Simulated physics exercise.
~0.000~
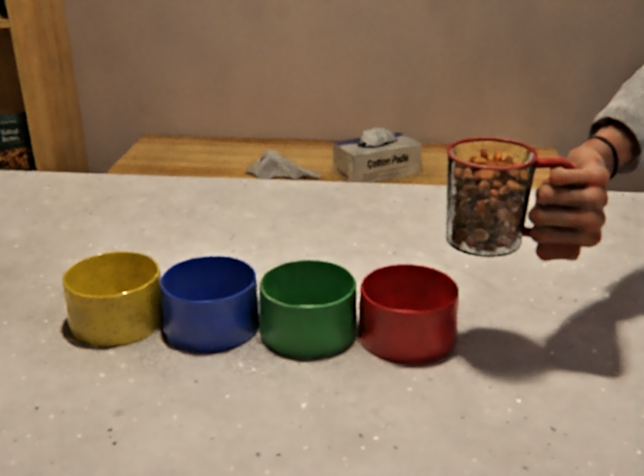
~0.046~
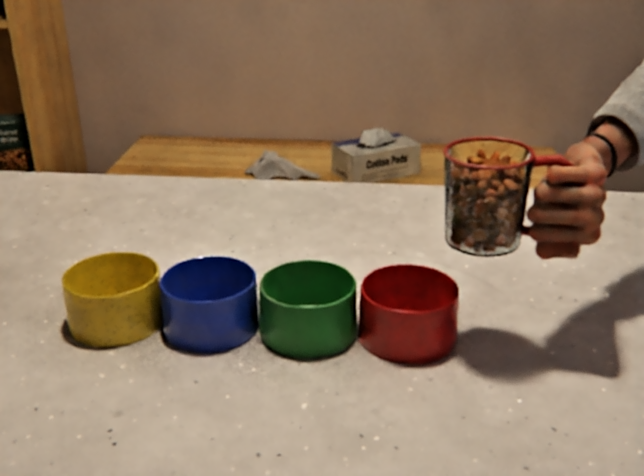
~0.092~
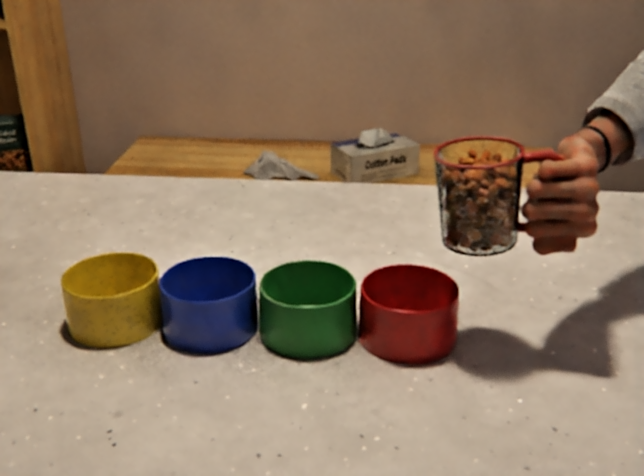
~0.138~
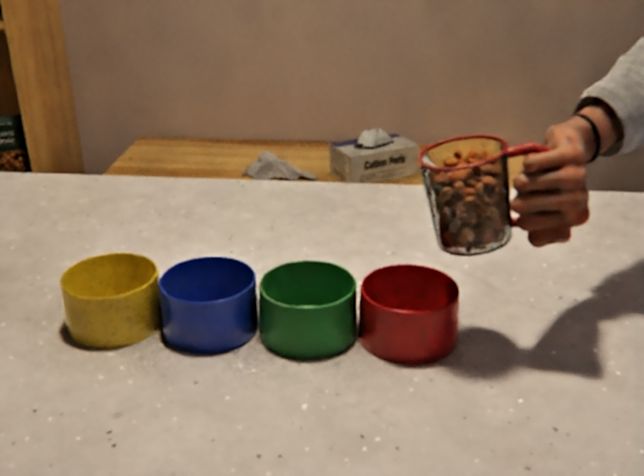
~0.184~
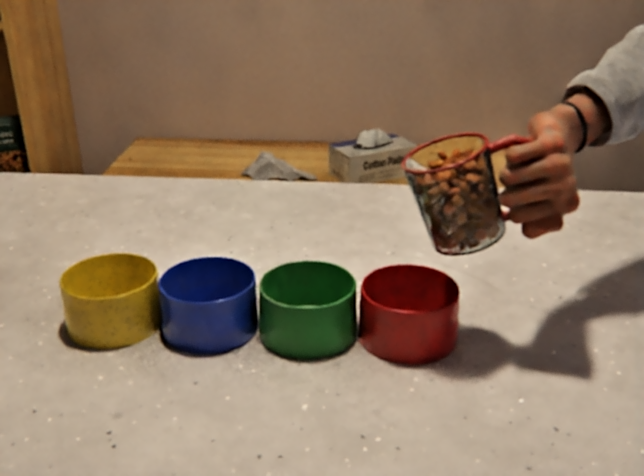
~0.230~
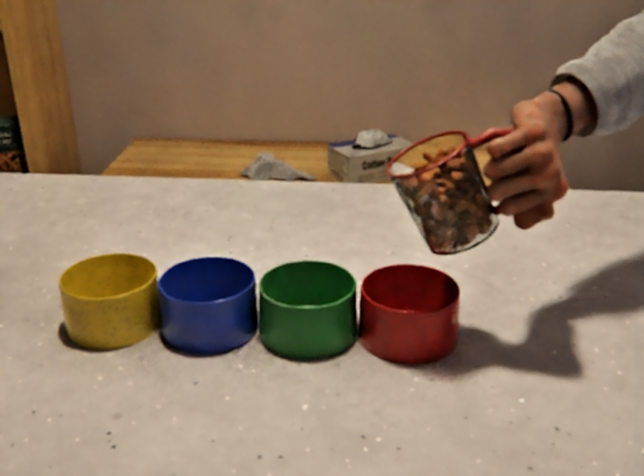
At the start, a hand at the right holds a clear, red-rimmed cup of small brown pieces upright above a pale counter, beside a row of yellow, blue, green and red dishes. The hand then moves the cup a short way left, tilting it increasingly toward the dishes, which stay still.
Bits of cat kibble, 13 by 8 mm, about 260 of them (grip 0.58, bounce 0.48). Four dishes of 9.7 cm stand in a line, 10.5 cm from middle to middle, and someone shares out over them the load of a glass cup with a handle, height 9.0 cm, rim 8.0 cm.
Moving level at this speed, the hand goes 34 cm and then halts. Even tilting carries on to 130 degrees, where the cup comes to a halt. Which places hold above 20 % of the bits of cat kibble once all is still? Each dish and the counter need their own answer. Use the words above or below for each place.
Red: Below; blue: Above; green: Below; yellow: Below; counter: Below.
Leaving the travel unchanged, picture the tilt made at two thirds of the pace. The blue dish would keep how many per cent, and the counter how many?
I'd expect blue to end at 20 and the counter at 10.
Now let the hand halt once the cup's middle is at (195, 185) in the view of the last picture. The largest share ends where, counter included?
Result: Biggest portion at blue.
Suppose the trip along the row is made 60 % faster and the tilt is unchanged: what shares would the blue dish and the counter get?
Shares - blue 0, counter 10.
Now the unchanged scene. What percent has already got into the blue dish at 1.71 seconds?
By that moment it's near 85 percent.
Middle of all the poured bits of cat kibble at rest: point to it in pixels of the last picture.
(202, 306) or so.
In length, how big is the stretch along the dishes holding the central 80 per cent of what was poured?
It spans about 7 centimetres along the dishes.
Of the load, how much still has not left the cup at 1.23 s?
It comes to about 0 percent.
Then, at 0.83 s, tilt 119 degrees; cup holds 75 %, blue 15 %, green 5 %.
After 1.23 s, tilt 130 degrees; cup holds 0 %, blue 90 %, green 5 %.
Then, at 1.71 s, tilt 130 degrees; cup holds 0 %, blue 85 %, green 5 %, yellow 5 %.
In the end, at 2.0 s, red 0 %, blue 85 %, green 5 %, yellow 5 %, counter 10 %.
